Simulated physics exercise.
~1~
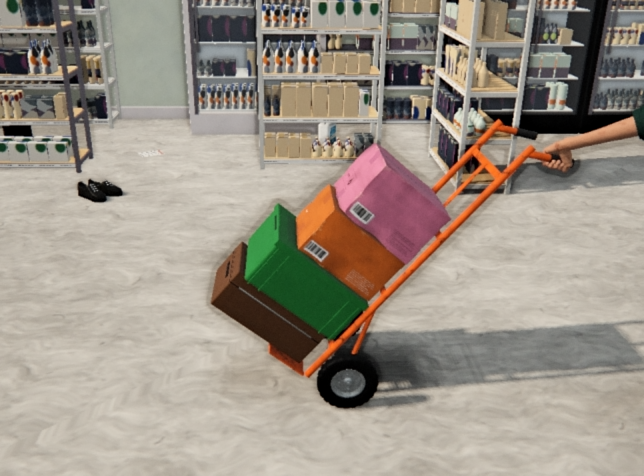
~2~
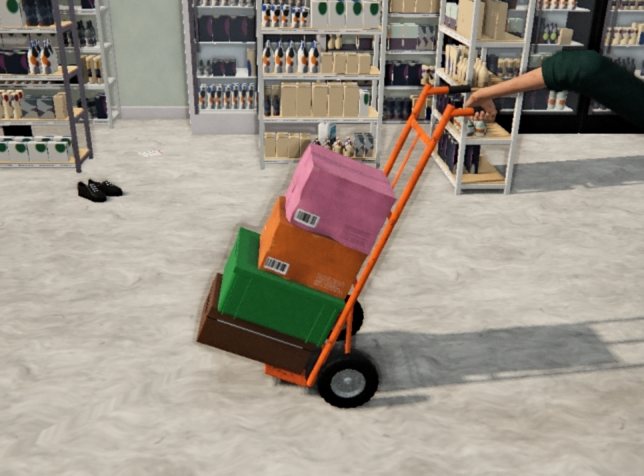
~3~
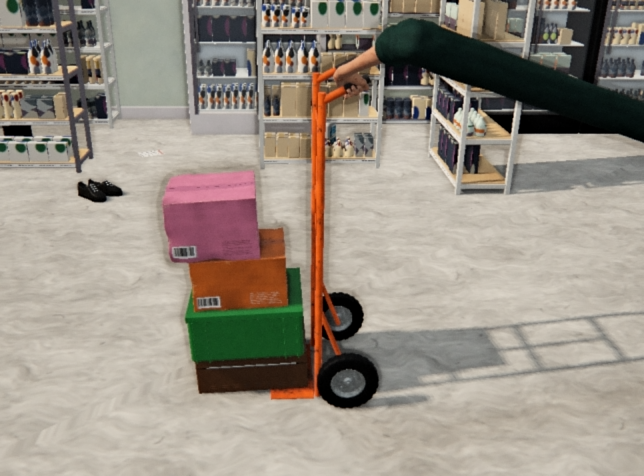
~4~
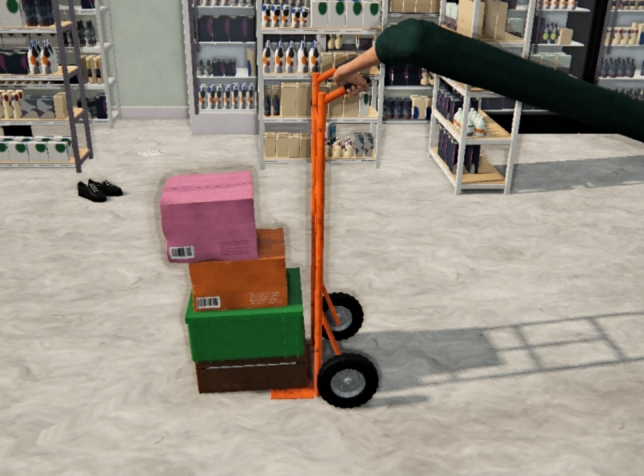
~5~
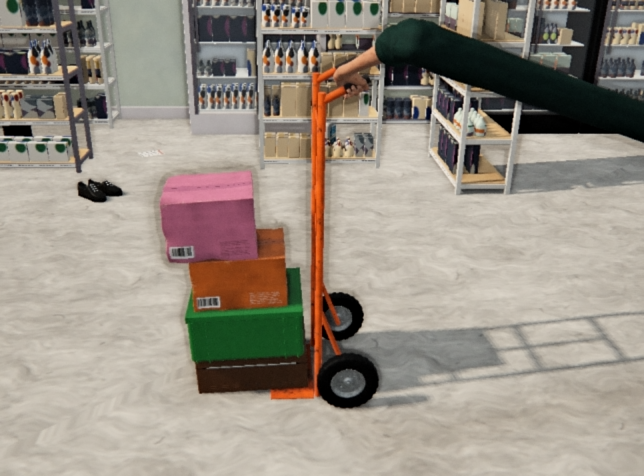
The clip opens in a shop aisle, where a hand holds an orange sack truck tilted back to the right, with a brown toolbox, green tote, orange box and pink parcel stacked on it. The arm pushes the handle up and leftward, and the truck swings toward upright with its load. As it comes upright, the upper items shift left, away from the frame, and the pink parcel juts out past the orange box. Nothing falls. The clip ends with the truck standing still, the hand on its handle and all four items stacked unevenly.
